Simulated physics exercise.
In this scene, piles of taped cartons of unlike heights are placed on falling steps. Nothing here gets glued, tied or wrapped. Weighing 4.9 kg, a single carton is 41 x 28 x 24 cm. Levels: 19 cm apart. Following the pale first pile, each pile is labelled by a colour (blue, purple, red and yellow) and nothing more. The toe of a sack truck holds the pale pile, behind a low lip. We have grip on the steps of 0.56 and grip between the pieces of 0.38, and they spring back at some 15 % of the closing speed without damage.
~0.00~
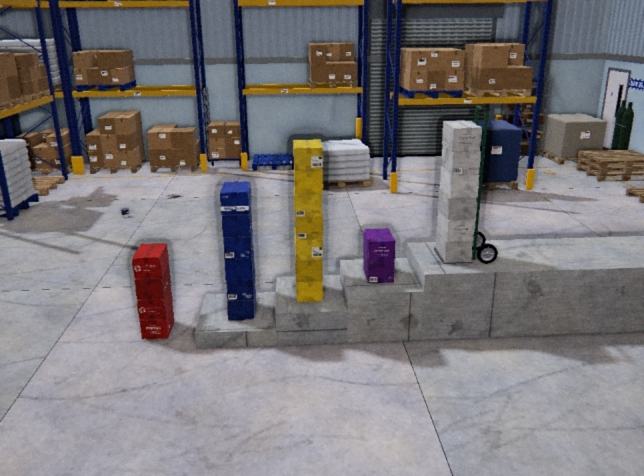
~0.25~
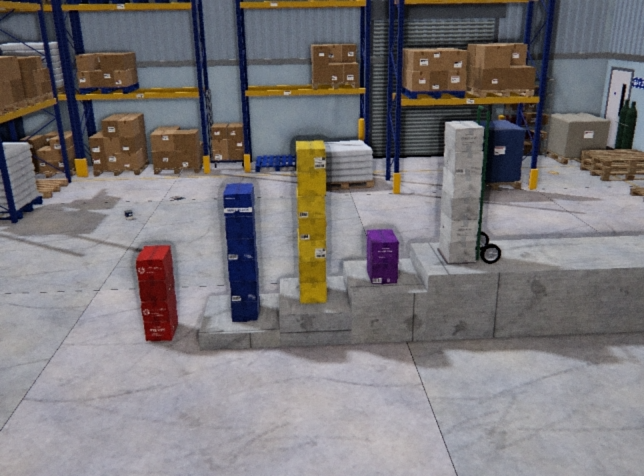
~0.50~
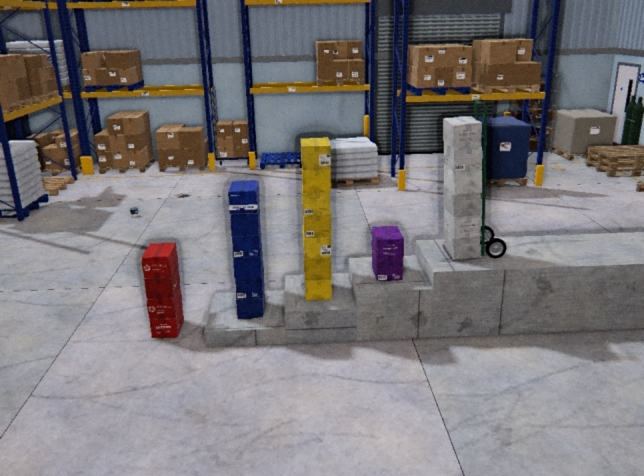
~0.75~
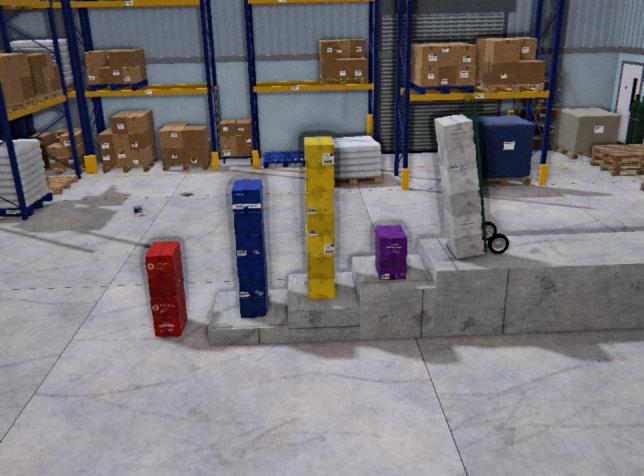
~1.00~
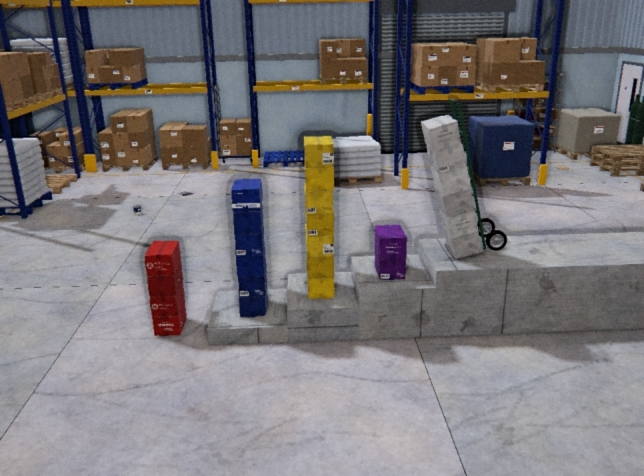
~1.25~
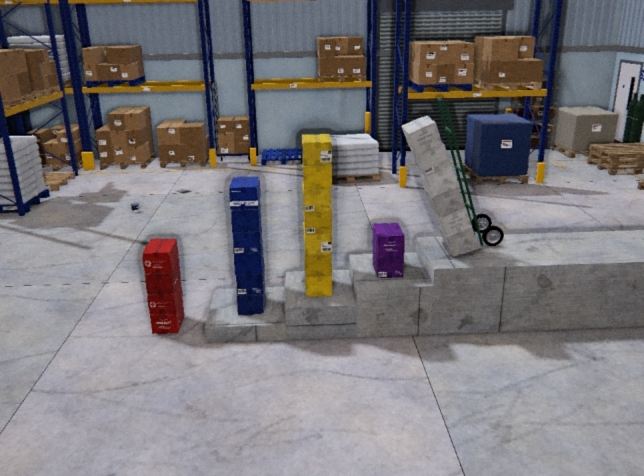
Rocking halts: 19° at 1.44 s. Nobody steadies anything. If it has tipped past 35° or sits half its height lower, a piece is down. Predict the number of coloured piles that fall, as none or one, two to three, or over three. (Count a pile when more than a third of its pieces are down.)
The number of coloured piles that fall is two to three.
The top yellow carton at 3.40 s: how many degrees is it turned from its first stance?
Around 120° from its start.
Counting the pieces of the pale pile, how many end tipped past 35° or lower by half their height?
The total comes to 6.
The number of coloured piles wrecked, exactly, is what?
The number is 3.
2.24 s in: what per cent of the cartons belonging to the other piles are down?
0 per cent.
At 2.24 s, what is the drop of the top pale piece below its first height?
100 cm.
After 2.24 s, 6 of the pale pile down; none of the 19 other cartons down, 7 disturbed; top yellow carton 32° from how it stood.
After 3.40 s, 6 of the pale pile down; 11 of the 19 other cartons down; top blue carton upside down; top yellow carton on its side.
In the end (5.8 s), 6 of the pale pile down; 14 of the 19 other cartons down; top red carton upside down; top yellow carton on its side. Wrecked, blue, red and yellow. From the last view, middles, top red carton near (33, 321), top yellow carton near (346, 235).
